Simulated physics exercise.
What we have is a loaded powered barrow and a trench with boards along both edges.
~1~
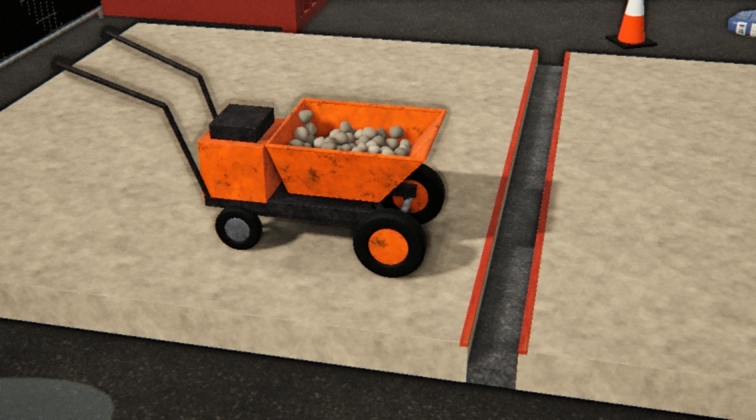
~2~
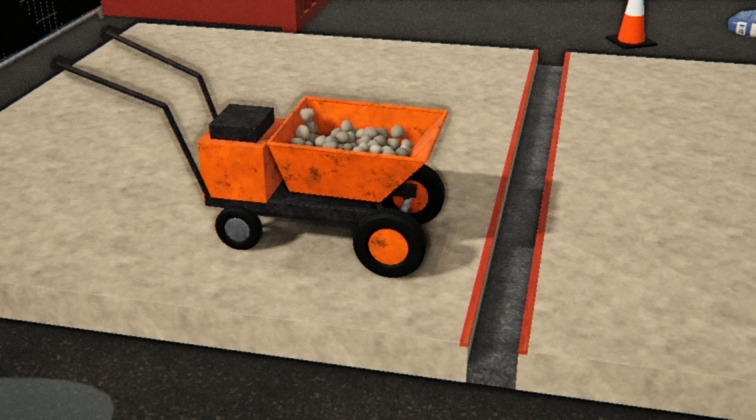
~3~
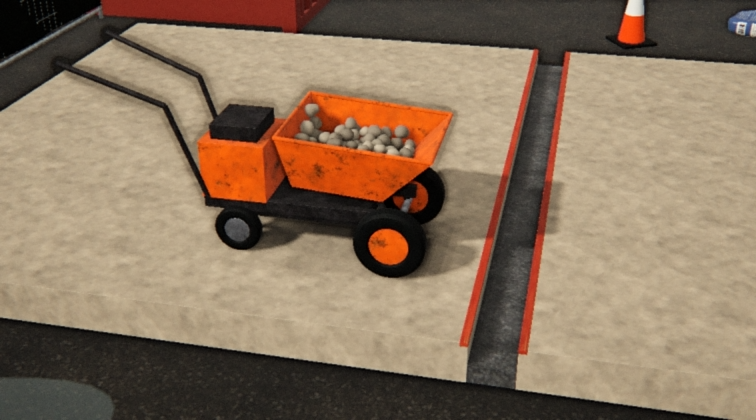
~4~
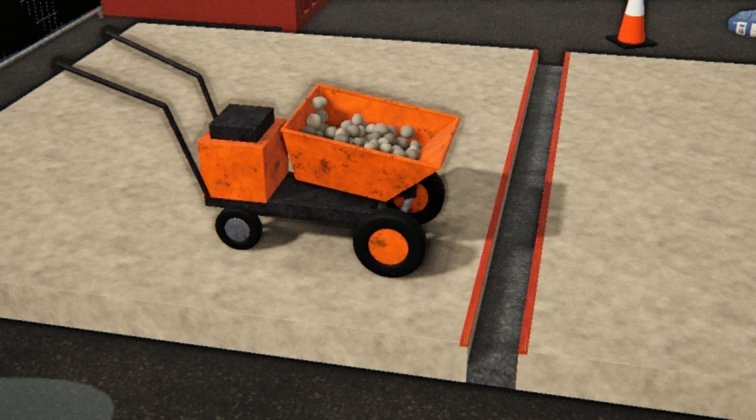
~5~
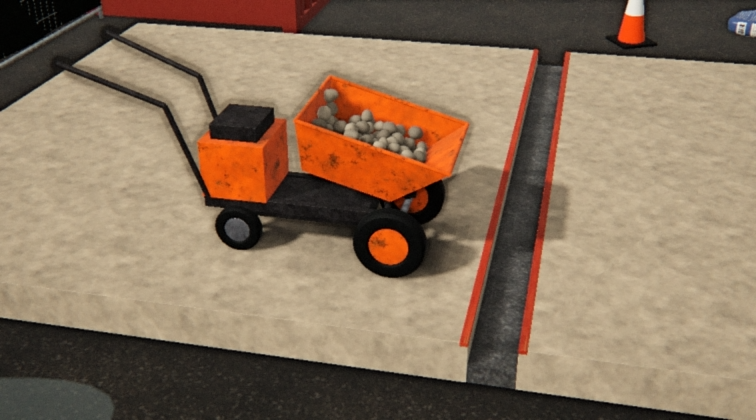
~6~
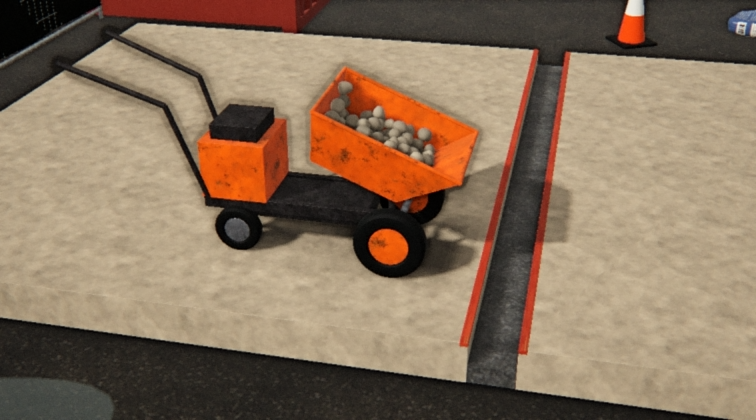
The video shows an orange powered barrow loaded with rounded stones, standing left of a narrow trench edged with red boards. Its skip gradually tilts forward to the right, the rear rising, while the wheeled base stays still.
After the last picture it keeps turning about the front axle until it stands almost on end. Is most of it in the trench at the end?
In the trench: The larger part.
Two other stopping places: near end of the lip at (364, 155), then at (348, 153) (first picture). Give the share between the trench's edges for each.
First some 50, then 40 per cent.
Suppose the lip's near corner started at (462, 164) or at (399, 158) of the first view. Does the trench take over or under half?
First below a half, then more than half.
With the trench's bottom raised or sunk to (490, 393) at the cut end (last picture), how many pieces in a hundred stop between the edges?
It comes to 70 per cent or so.
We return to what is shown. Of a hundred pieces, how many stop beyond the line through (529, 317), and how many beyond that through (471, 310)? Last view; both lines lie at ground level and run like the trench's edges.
Roughly 30 per cent, and 100 per cent.
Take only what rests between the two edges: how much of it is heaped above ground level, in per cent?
Close to 20 per cent.
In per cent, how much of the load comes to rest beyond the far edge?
Some 30 per cent.
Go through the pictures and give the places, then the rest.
Lip of the skip near (423, 160), level; top of the load near (341, 139), river pebbles; first edge of the trench near (472, 309); far edge near (528, 316), the trench under half as wide as the skip, and about half as deep as wide, in the first frame.
Lip of the skip near (425, 161), tipped barely; top of the load near (331, 142), in the second frame.
Lip of the skip near (431, 164), tipped barely; top of the load near (336, 139), in the third frame.
Lip of the skip near (439, 168), tipped a little; top of the load near (342, 134), in the fourth frame.
Lip of the skip near (449, 175), tipped clearly; top of the load near (327, 131), in the fifth frame.
Lip of the skip near (459, 183), tipped clearly; top of the load near (339, 124); first edge of the trench near (472, 309); far edge near (528, 316), in the sixth frame.
Shortly afterwards, skip tipped steeply; the whole lot in the skip.
Next, skip tipped right over; near half in the skip; near a third in or heaped over the trench; a little beyond it; only a few falling.
Some moments later, skip tipped right over; only a few in the skip; near two thirds in or heaped over the trench; near a third beyond it.
In the end, skip tipped right over; near two thirds in or heaped over the trench; near a third beyond it.
